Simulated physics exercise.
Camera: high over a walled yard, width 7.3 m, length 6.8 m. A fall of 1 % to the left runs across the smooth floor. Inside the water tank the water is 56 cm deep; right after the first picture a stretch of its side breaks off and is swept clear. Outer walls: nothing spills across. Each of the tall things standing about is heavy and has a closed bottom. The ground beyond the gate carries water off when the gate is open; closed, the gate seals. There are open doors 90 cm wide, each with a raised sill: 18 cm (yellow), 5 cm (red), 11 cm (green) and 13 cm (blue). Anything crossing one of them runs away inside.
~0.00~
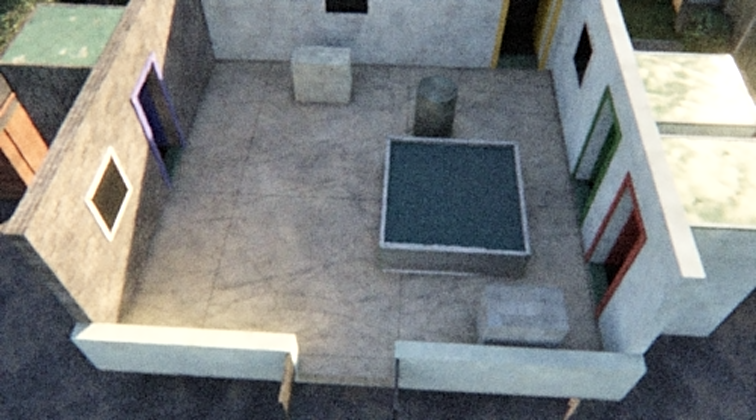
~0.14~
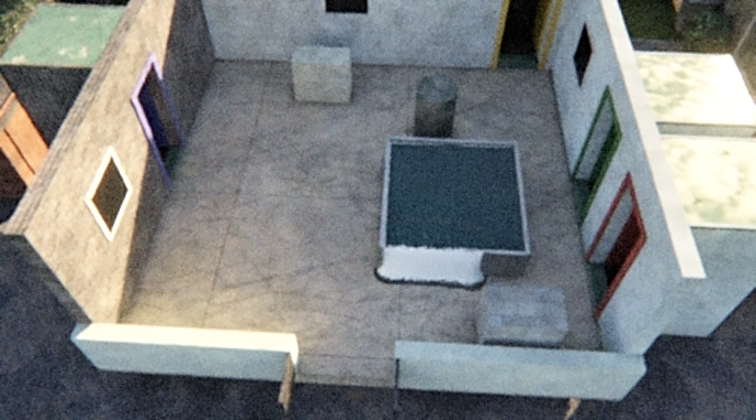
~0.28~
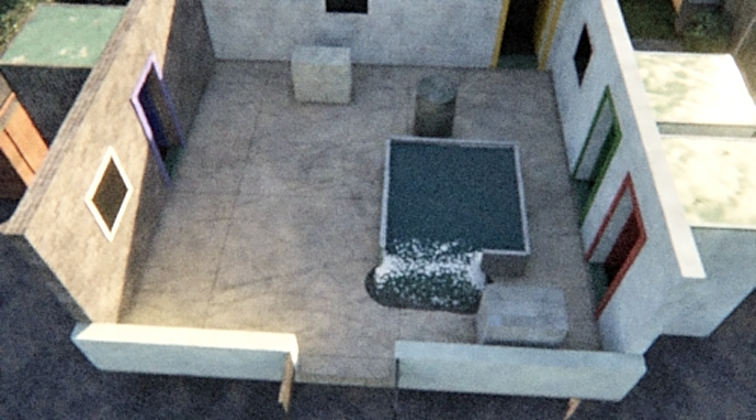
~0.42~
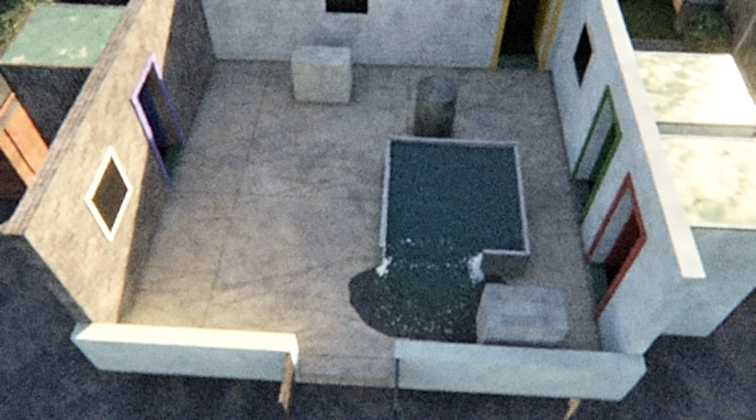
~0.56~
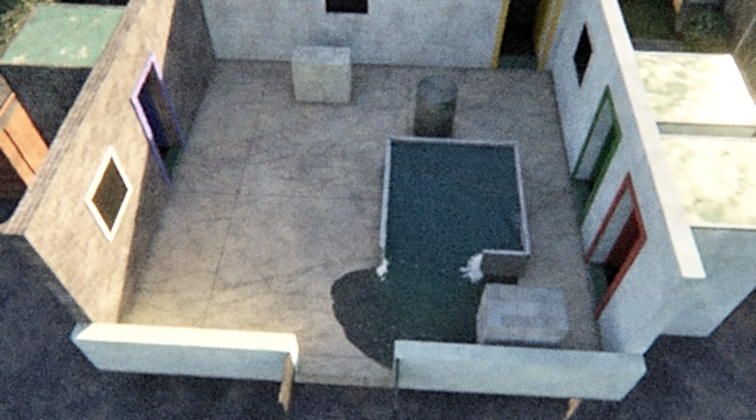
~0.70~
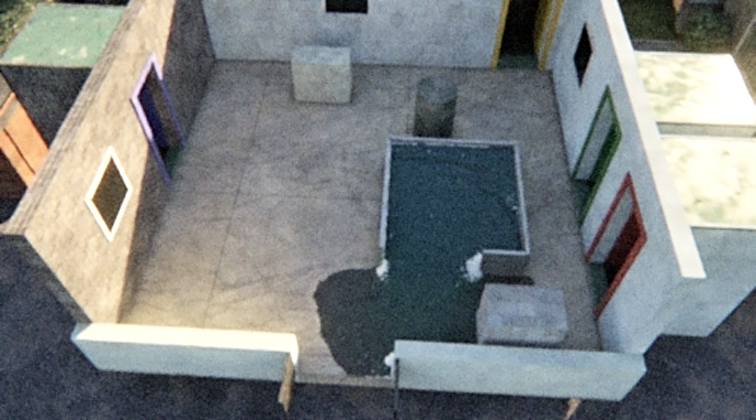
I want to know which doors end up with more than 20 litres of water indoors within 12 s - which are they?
The yellow door: That much or less; the red door: More than that; the green door: That much or less; the blue door: That much or less.
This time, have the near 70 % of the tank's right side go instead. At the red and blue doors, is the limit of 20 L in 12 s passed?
The red door comes out more than that and the blue door less than that.
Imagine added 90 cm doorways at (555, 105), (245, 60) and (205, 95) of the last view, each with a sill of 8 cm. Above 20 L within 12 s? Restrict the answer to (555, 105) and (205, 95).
Taking them in order, the first is fine and the second fine.
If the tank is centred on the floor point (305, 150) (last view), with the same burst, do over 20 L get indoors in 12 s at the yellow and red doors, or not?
Lab note: Yellow door limit not exceeded; red door limit not exceeded.
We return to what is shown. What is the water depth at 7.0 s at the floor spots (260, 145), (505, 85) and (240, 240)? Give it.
Taking the spots in order: 2 cm, 2 cm, 3 cm.
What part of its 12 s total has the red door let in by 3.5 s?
10 per cent, roughly.
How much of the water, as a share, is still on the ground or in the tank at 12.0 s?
About 64 percent of the water remains.
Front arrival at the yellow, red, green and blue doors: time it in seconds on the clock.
So yellow at 6.5 s, red at 1.5 s, green at 3.2 s, and blue at 4.0 s.
After 1.4 s water covers 15 % of the floor and is deepest (43 cm) near (440, 364); yellow door not reached, red door not reached, green door not reached, blue door not reached.
After 2.2 s water covers 20 % of the floor and is deepest (39 cm) near (428, 364); yellow door not reached, red door 6 cm at the sill, 3 L in, green door not reached, blue door not reached.
After 3.5 s water covers 30 % of the floor and is deepest (24 cm) near (127, 348); yellow door not reached, red door 14 cm at the sill, 8 L in, green door 3 cm at the sill, 0 L in, blue door not reached.
After 7.0 s water covers 65 % of the floor and is deepest (15 cm) near (115, 347); yellow door 4 cm at the sill, 0 L in, red door 8 cm at the sill, 86 L in, green door 3 cm at the sill, 0 L in, blue door 5 cm at the sill, 0 L in.
After 12.0 s water covers 85 % of the floor and is deepest (9 cm) near (199, 109); yellow door 5 cm at the sill, 0 L in, red door 4 cm at the sill, 93 L in, green door 3 cm at the sill, 0 L in, blue door 4 cm at the sill, 0 L in.
